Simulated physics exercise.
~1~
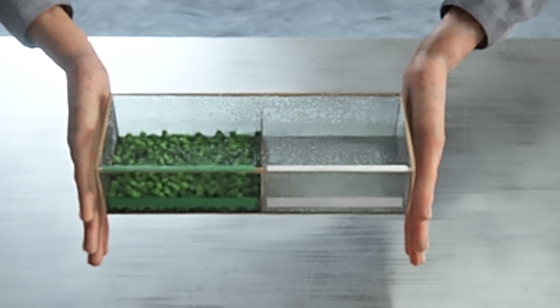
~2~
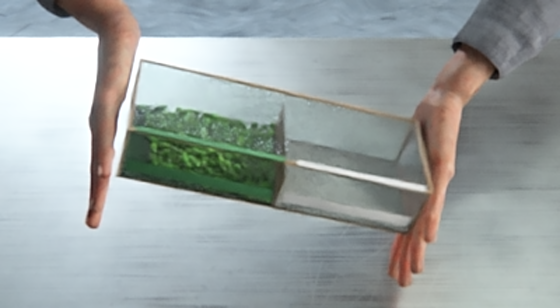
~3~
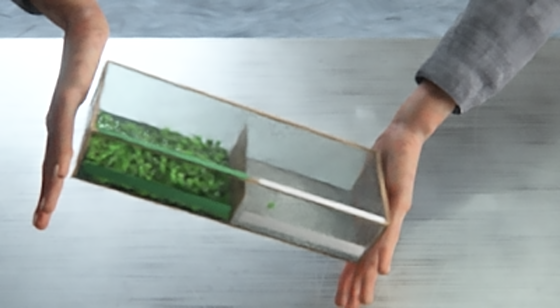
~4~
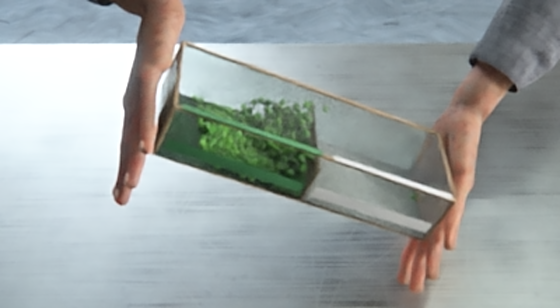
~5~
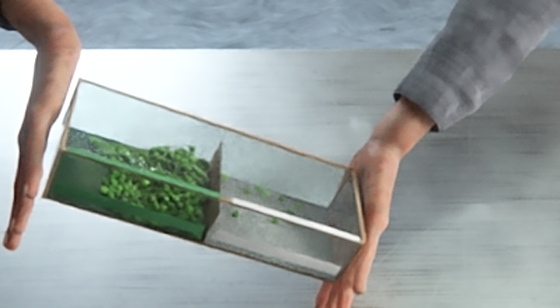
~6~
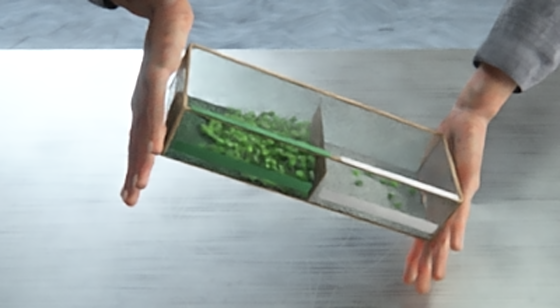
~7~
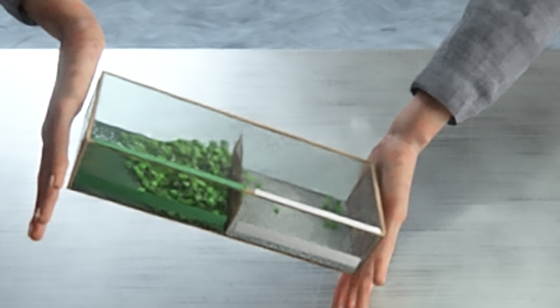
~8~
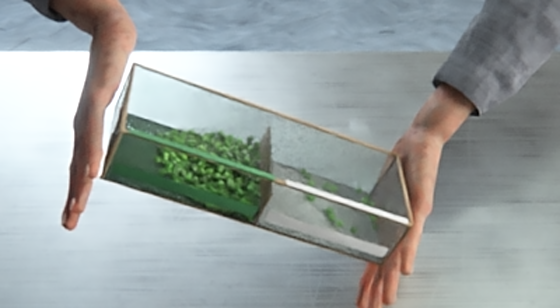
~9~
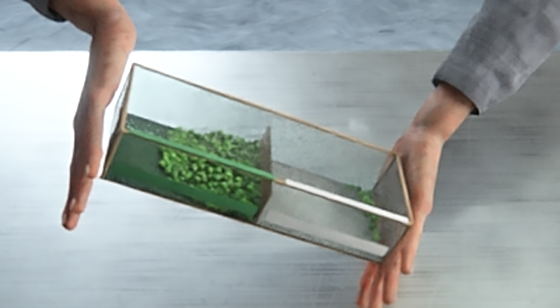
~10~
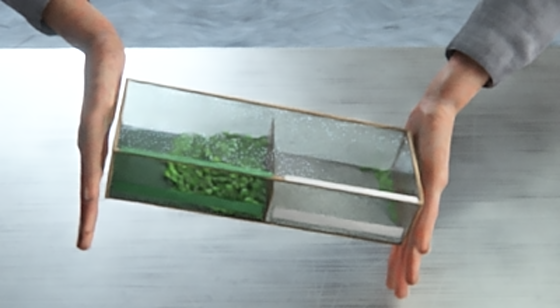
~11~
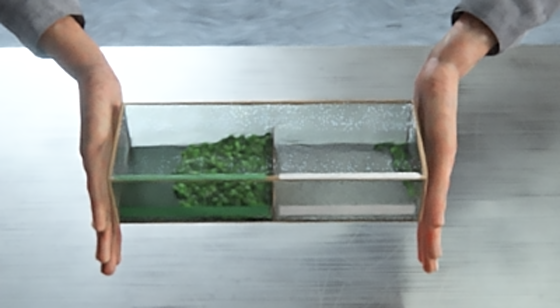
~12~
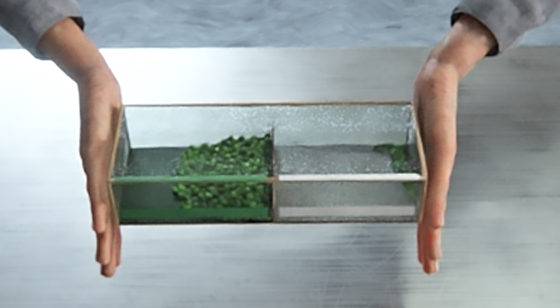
In the video, two hands hold a clear, divided box with green peas in its left section, tilt it down to the right and shake it back and forth. A few peas cross into the white section before the box returns level, with most remaining left.
